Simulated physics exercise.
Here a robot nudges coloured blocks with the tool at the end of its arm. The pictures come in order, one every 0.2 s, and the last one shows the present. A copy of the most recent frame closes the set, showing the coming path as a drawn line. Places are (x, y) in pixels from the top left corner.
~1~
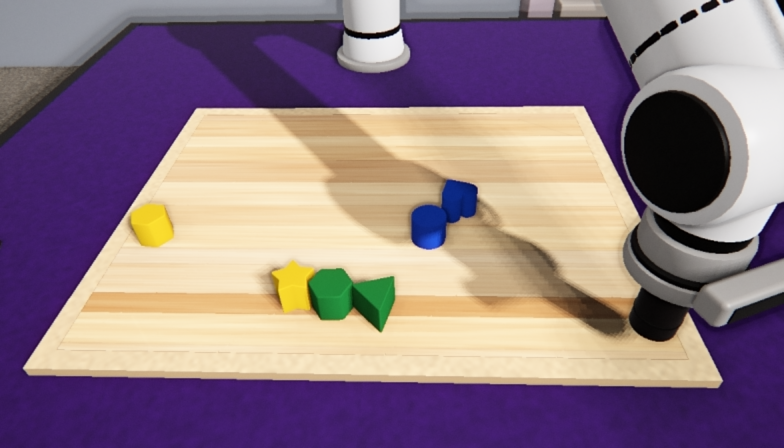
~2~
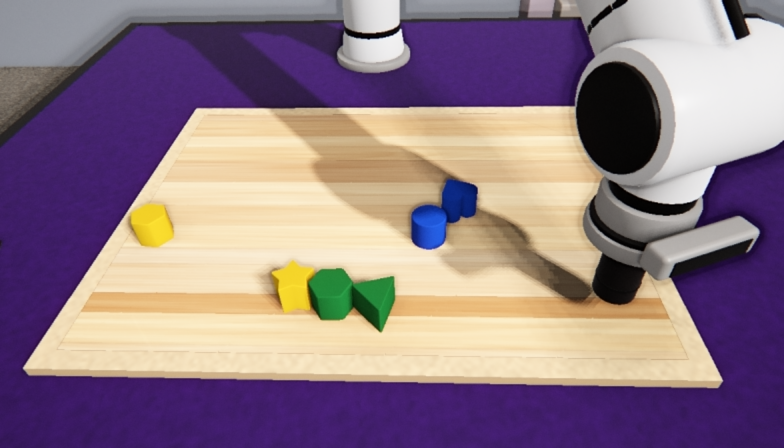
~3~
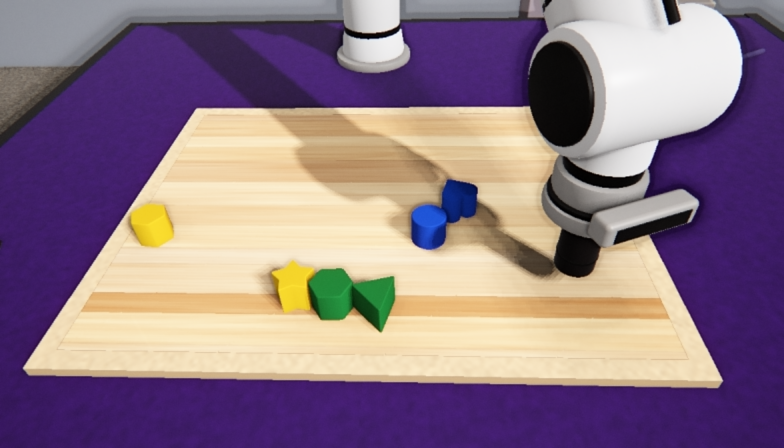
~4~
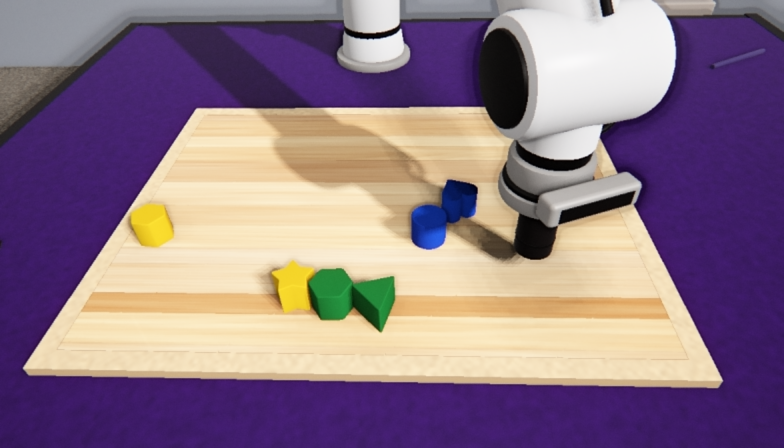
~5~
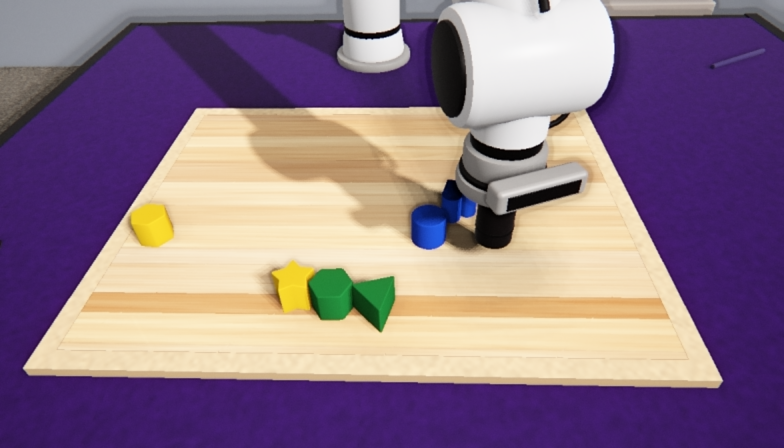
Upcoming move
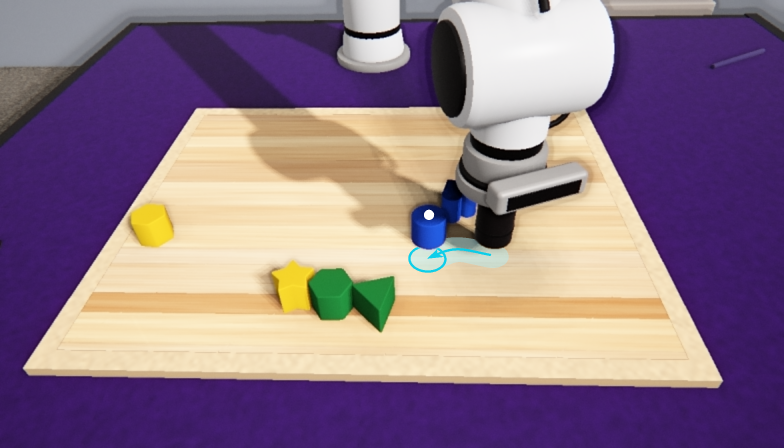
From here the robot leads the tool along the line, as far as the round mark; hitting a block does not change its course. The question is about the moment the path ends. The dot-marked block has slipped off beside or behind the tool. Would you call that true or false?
It is true.
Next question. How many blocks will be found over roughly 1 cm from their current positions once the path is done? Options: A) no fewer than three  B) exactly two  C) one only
Option C.
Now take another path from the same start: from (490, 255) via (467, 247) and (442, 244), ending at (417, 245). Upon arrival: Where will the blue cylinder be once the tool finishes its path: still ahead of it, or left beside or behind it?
It stays on the tool's front.
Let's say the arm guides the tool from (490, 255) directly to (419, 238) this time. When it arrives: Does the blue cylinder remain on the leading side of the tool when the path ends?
Short answer: Yes.
The line goes from (490, 255) via (468, 250) and (446, 251), ending at (427, 259); the dot is on the blue cylinder.
On the path given first. Halfway along, tool at (458, 232); nothing pushed yet.
At the end, tool at (428, 242); blue cylinder at (408, 215); blue heart block unmoved.
